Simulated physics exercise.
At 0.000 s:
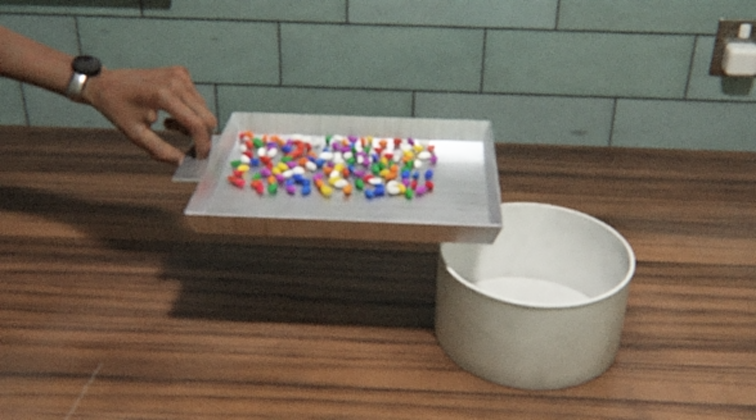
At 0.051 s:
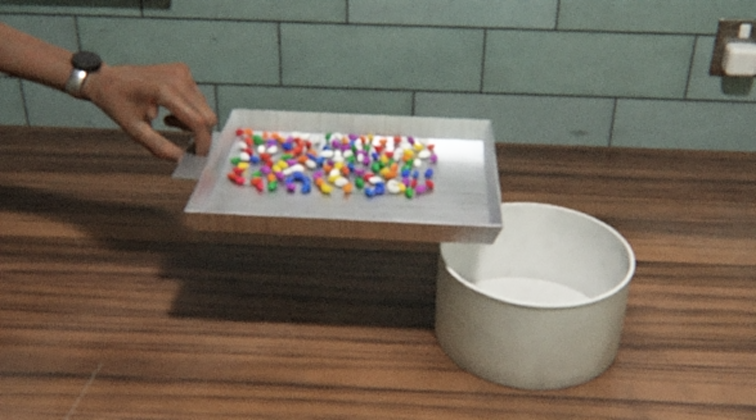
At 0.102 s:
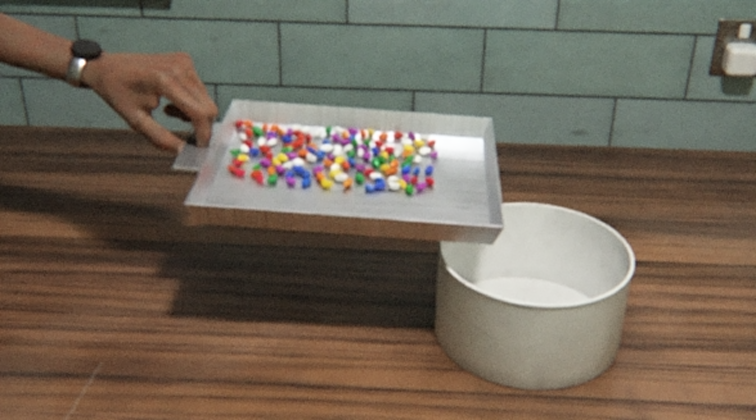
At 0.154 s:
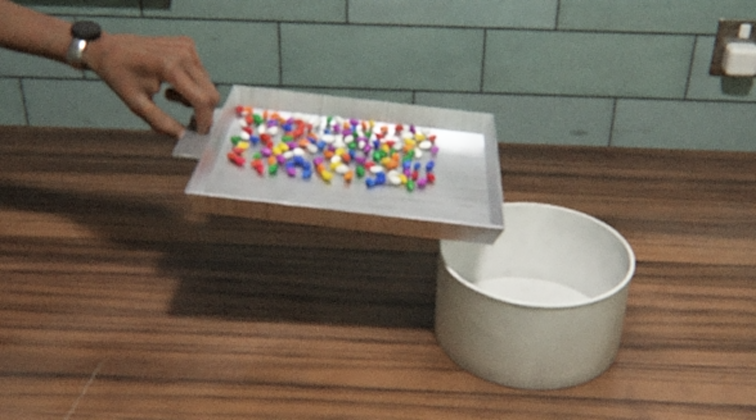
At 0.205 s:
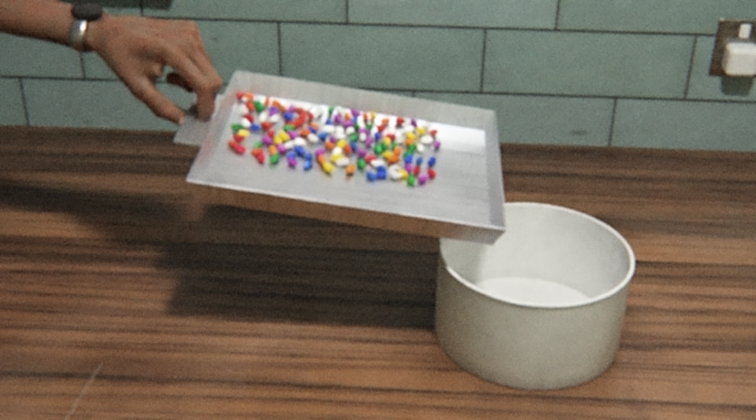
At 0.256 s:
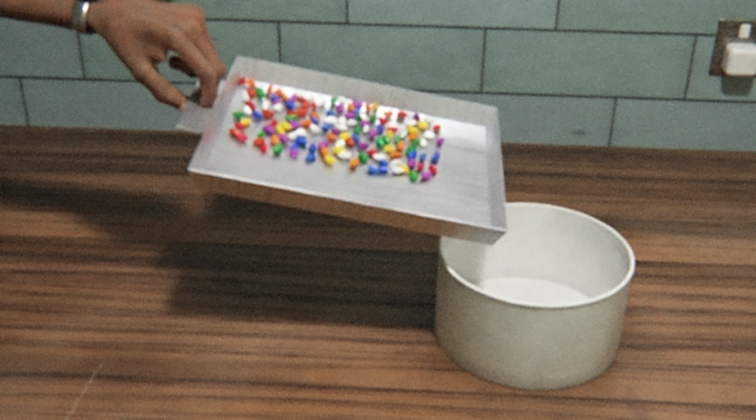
A shallow silver tray of multicoloured jelly beans tilts steadily as a hand wearing a dark-faced watch, reaching in from the left, raises its handle end while the right end stays low by the rim of an empty off-white round pot. The beans keep their loose spread across the tray. The still camera looks slightly down on a brown wood-grain counter before green-grey tiles, with a white plug at upper right.
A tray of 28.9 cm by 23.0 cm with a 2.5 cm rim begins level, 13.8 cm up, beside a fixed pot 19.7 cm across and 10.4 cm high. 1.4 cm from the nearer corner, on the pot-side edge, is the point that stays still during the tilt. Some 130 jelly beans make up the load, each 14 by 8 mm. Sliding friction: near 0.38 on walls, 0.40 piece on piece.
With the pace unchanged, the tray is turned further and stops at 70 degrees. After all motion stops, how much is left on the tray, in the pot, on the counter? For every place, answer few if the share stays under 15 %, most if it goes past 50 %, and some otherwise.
Shares - left on the tray: Most; pot: Some; counter: Few.
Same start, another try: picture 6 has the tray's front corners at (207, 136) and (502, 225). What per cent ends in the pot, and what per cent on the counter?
In the pot: 50 per cent; on the counter: 5 per cent.
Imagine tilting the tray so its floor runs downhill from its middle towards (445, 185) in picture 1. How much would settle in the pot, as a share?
About 5 per cent.
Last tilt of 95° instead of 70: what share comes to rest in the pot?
100 percent.
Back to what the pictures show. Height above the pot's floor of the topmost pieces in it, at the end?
Height: Approx. 1.0 cm.
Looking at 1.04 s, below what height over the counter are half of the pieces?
Some 16 cm above the counter.
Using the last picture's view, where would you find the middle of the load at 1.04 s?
Load centre, approx.: (509, 202) px.
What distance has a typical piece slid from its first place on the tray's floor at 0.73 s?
About 11 cm.
After 0.73 s, tilt 40 degrees; the tray holds 100 %, the pot 0 %.
Then, at 1.04 s, tilt 58 degrees; the tray holds 85 %, the pot 10 %.
Then, at 1.45 s, tilt 70 degrees; the tray holds 75 %, the pot 25 %.
By 2.3 s all is still; tray 70 %, pot 25 %, counter 0 %.
